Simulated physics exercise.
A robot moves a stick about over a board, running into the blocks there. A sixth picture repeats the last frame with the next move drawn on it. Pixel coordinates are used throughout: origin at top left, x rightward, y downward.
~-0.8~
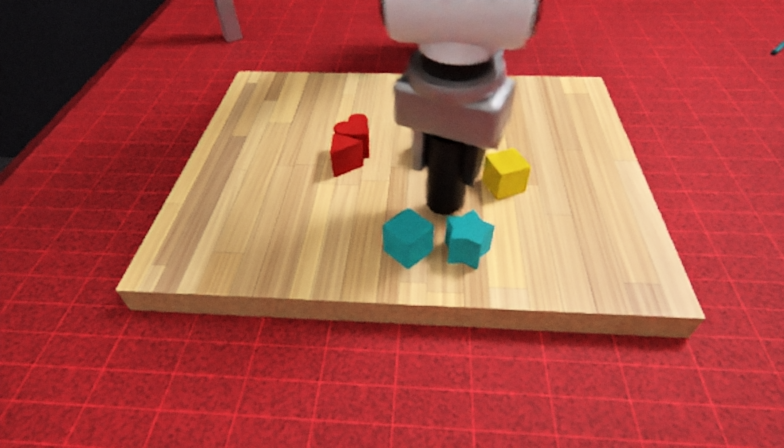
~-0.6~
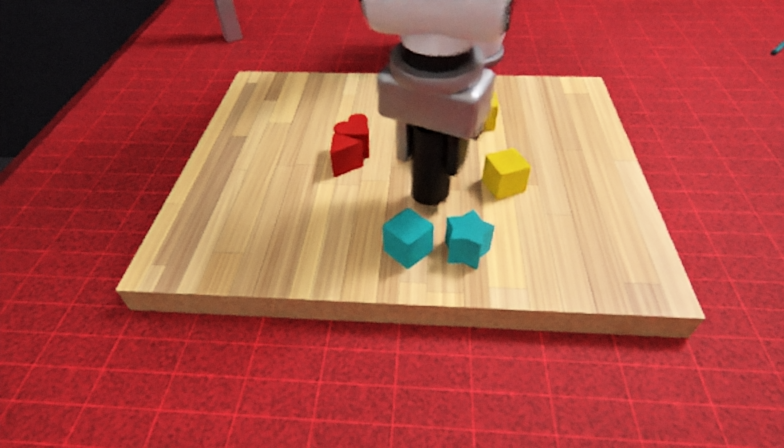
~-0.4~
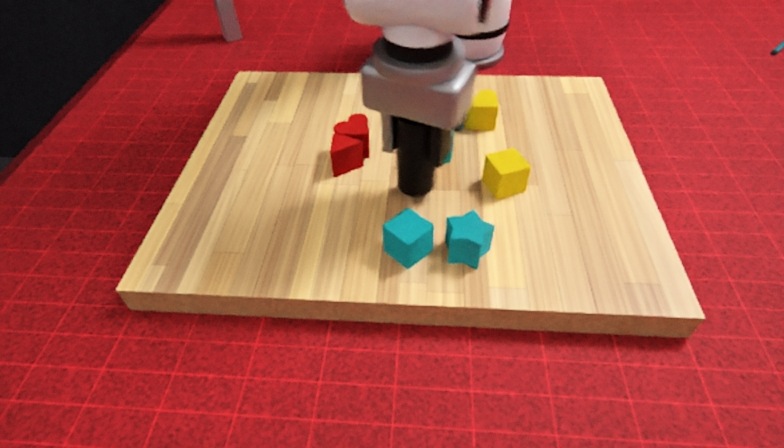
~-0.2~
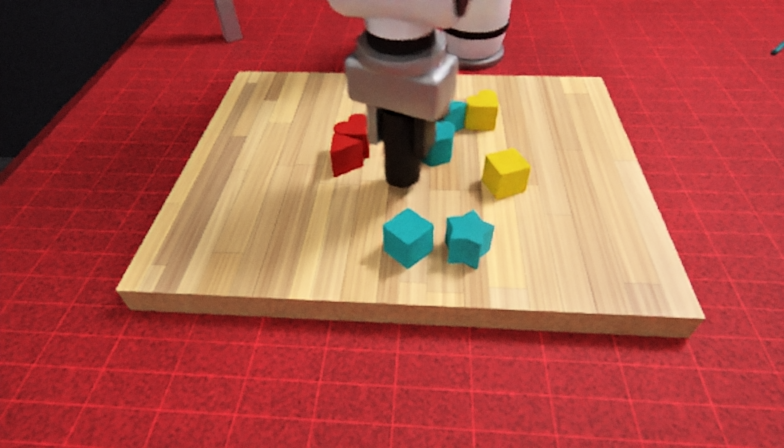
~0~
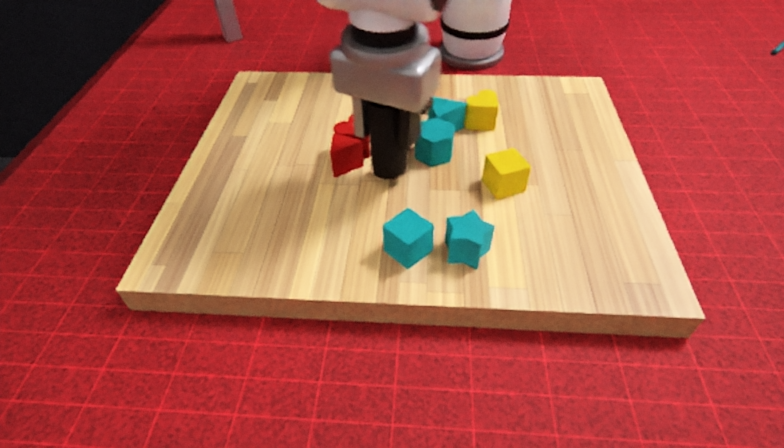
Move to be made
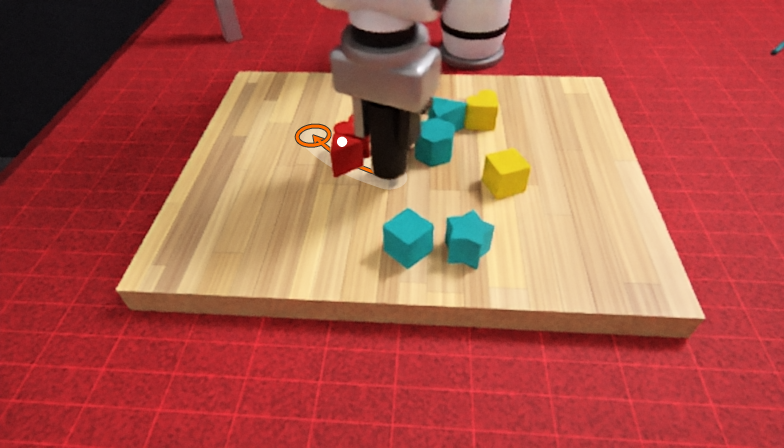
The robot's black stick moved steadily left and slightly back across the wooden board toward the red blocks, uncovering turquoise and yellow blocks behind it, while all the blocks stayed still.
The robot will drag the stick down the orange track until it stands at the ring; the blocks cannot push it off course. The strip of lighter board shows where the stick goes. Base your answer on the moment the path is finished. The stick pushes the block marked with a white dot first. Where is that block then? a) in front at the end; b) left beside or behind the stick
Answer: B.
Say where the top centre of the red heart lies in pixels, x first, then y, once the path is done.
Around pixel (343, 106).
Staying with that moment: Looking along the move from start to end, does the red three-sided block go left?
Final answer: Yes.
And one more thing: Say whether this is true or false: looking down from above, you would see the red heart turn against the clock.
The statement is false.
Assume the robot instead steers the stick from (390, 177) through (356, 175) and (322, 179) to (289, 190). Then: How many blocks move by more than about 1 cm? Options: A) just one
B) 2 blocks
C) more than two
My pick is A.
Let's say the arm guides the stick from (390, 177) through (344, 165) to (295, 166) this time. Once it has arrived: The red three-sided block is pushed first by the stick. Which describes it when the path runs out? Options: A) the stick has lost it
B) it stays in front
B.
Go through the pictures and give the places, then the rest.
In the first frame, lower end of the stick (445, 202), tops of blocks, red three-sided block (342, 142), red heart (353, 125), turquoise hexagonal block hidden.
In the second frame, stick (430, 193), blocks as before.
In the third frame, stick (416, 184), blocks as before.
In the fourth frame, stick (402, 176), blocks as before.
In the fifth frame, stick (389, 168), red three-sided block (342, 142), red heart (353, 125), turquoise hexagonal block (435, 129).
The drawn path runs from (390, 177) over (344, 159) to (313, 135); the dot is on the red three-sided block.
The first path, step by step. One third of the way, stick (356, 157); red three-sided block (327, 139), turned 40° anticlockwise; red heart (350, 121).
Two thirds of the way, stick (331, 142); red three-sided block (301, 133), turned 85° anticlockwise; red heart (343, 109), turned 35° clockwise.
At the end, stick (312, 126); red three-sided block (298, 132), turned 95° anticlockwise; red heart (343, 106), turned 50° clockwise; turquoise hexagonal block not moved.
